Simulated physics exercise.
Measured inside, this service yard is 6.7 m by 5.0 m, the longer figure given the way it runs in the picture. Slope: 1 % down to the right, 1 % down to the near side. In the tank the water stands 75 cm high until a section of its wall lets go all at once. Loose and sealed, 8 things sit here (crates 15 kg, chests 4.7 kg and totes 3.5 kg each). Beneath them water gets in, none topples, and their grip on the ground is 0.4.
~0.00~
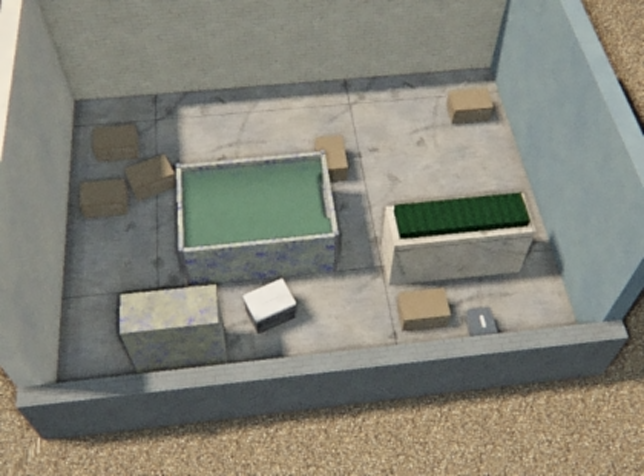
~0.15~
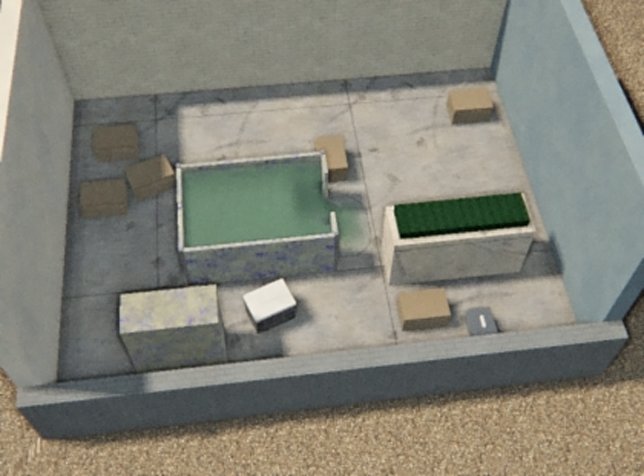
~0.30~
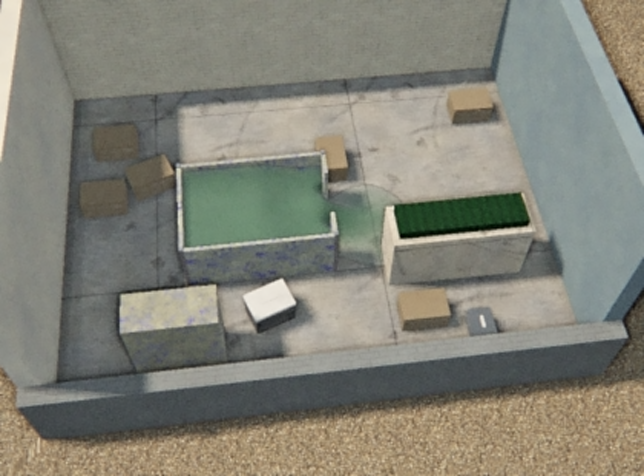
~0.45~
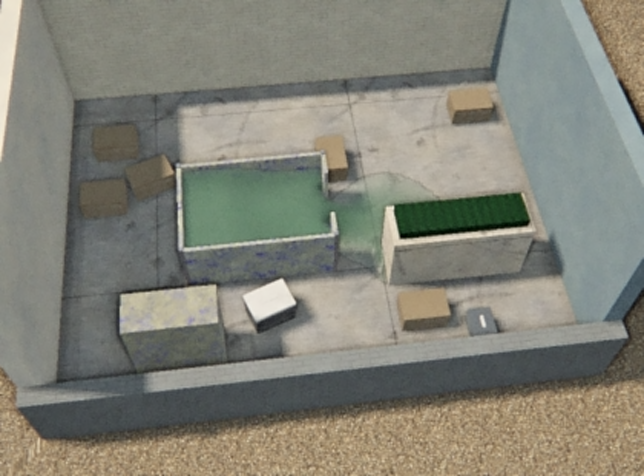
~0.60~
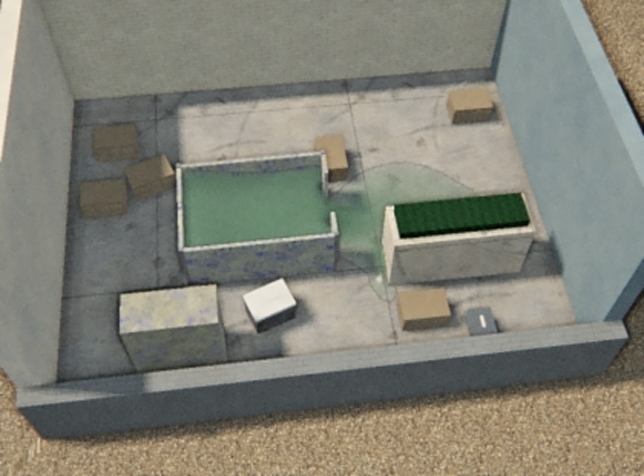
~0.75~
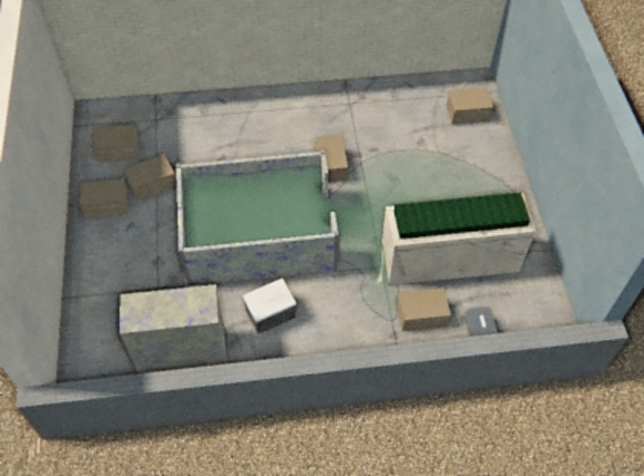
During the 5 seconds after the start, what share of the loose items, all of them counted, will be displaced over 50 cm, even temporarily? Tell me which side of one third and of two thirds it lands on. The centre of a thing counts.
A low fraction is pushed that far, below a third.
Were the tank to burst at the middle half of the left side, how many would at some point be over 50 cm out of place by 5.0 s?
Result: 3.
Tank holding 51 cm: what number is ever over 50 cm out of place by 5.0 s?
It would come to 2 of them.
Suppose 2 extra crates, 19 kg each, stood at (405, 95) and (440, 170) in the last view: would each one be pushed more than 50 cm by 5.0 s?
Listed in order, the answers are beyond half a metre followed by beyond half a metre.
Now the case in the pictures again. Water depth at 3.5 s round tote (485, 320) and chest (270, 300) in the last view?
Roughly 4 and 1 cm.
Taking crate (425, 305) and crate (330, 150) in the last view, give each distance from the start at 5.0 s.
Net shifts, in order: 30 cm and 10 cm.
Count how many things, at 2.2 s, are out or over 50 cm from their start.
By my reckoning, 1.
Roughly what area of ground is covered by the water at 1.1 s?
9.5 m2.
After 1.1 s 0 of 8 are over 50 cm from their spots; 0 afloat.
After 2.2 s 1 of 8 are over 50 cm from their spots; 1 afloat.
After 3.5 s 2 of 8 are over 50 cm from their spots; 2 afloat.
After 5.0 s 2 of 8 are over 50 cm from their spots, and 2 have been at some point; 2 afloat.
